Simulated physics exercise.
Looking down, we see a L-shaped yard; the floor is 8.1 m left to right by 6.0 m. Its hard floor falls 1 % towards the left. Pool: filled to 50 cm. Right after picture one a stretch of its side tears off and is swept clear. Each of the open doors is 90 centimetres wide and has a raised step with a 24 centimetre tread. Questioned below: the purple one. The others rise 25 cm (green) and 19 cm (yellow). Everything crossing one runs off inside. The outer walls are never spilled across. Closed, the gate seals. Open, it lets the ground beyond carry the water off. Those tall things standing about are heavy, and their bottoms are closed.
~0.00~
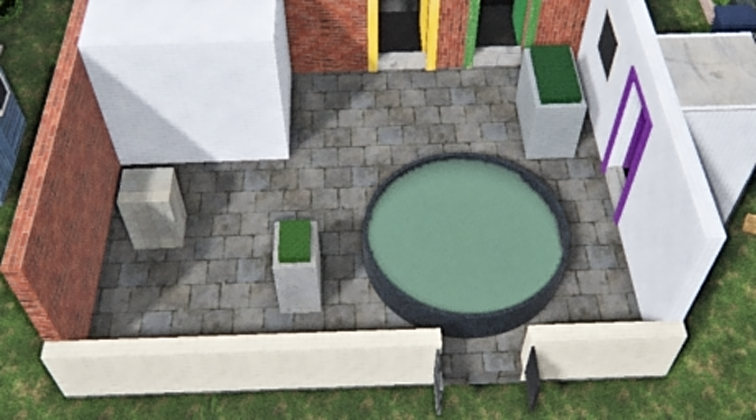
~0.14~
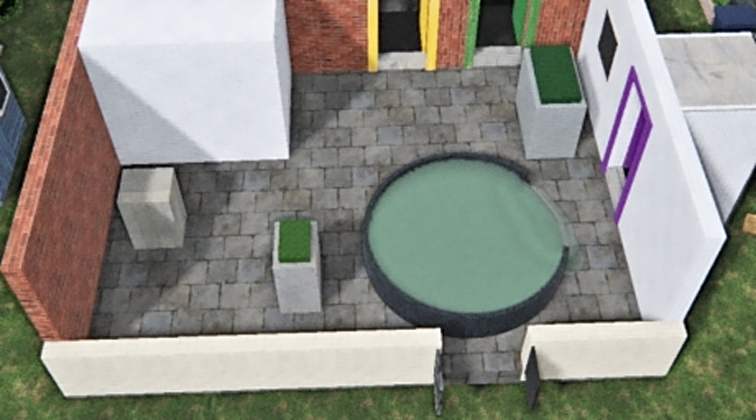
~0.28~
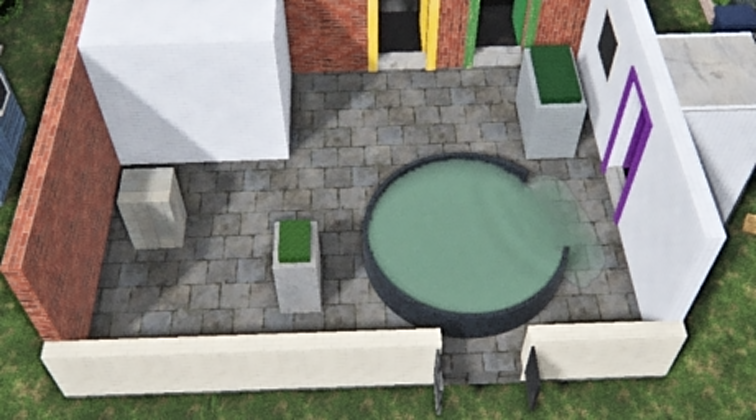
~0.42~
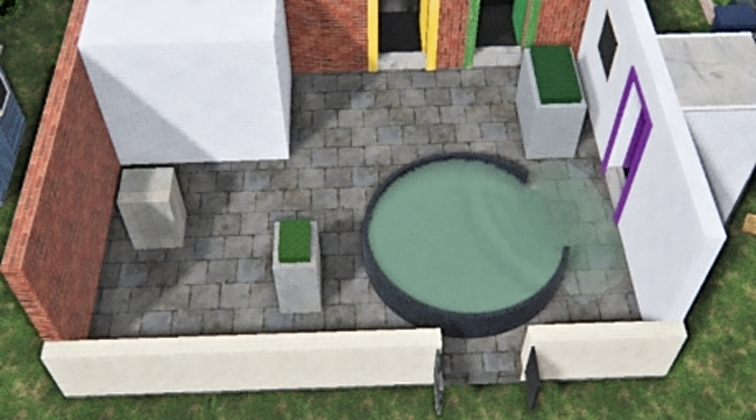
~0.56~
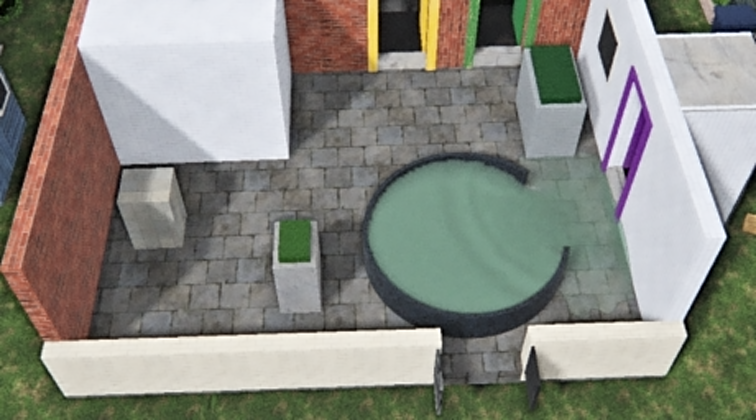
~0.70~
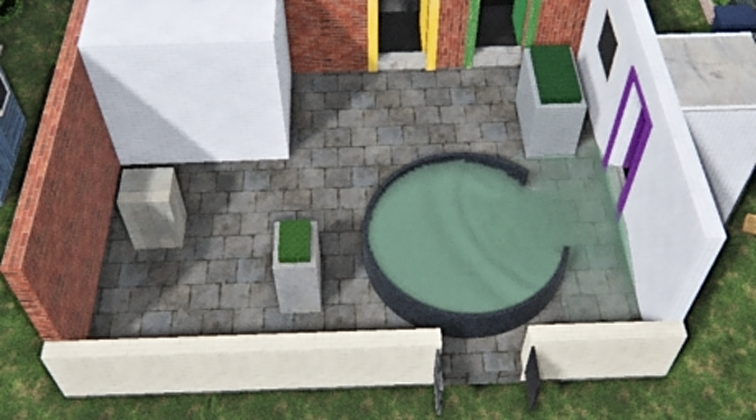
The footage shows a walled, paved yard with a round pool of green water; a section of the pool's right side disappears, and water pours through the gap, spreading across the paving to the purple door on the right.
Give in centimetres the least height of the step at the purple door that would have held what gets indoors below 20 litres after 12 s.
31 cm.
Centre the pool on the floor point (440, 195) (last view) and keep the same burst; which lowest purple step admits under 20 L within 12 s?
A height near 31 cm.
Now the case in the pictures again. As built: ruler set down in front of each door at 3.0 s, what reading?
Green door 10 cm, yellow door 1 cm, purple door 32 cm.
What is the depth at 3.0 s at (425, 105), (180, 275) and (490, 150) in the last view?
About 0, 0 and 1 cm respectively.
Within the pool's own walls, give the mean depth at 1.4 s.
Some 40 cm.
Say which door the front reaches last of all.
I'd go with the yellow door.
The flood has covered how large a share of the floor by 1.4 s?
Close to 10 per cent of it is wet.
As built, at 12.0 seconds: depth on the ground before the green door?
About 4.0 centimetres.
After 1.4 s water covers 10 % of the floor, deepest (38 cm) near (611, 238); 35 cm at the purple door, 27 litres in over its 20 cm step.
After 3.0 s water covers 30 % of the floor, deepest (37 cm) near (570, 72); 32 cm at the purple door, 128 litres in over its 20 cm step.
After 12.0 s water covers 95 % of the floor, deepest (10 cm) near (588, 352); 9 cm at the purple door, 164 litres in over its 20 cm step.
At the purple door as built, the water arrived by 0.6 s and peaked near 35 cm at 1.6 s.
With a step of 25.5 cm, 71 litres would have come in within the 12 s; with 34 cm, 6 litres. So under 20 litres takes about 31 cm.
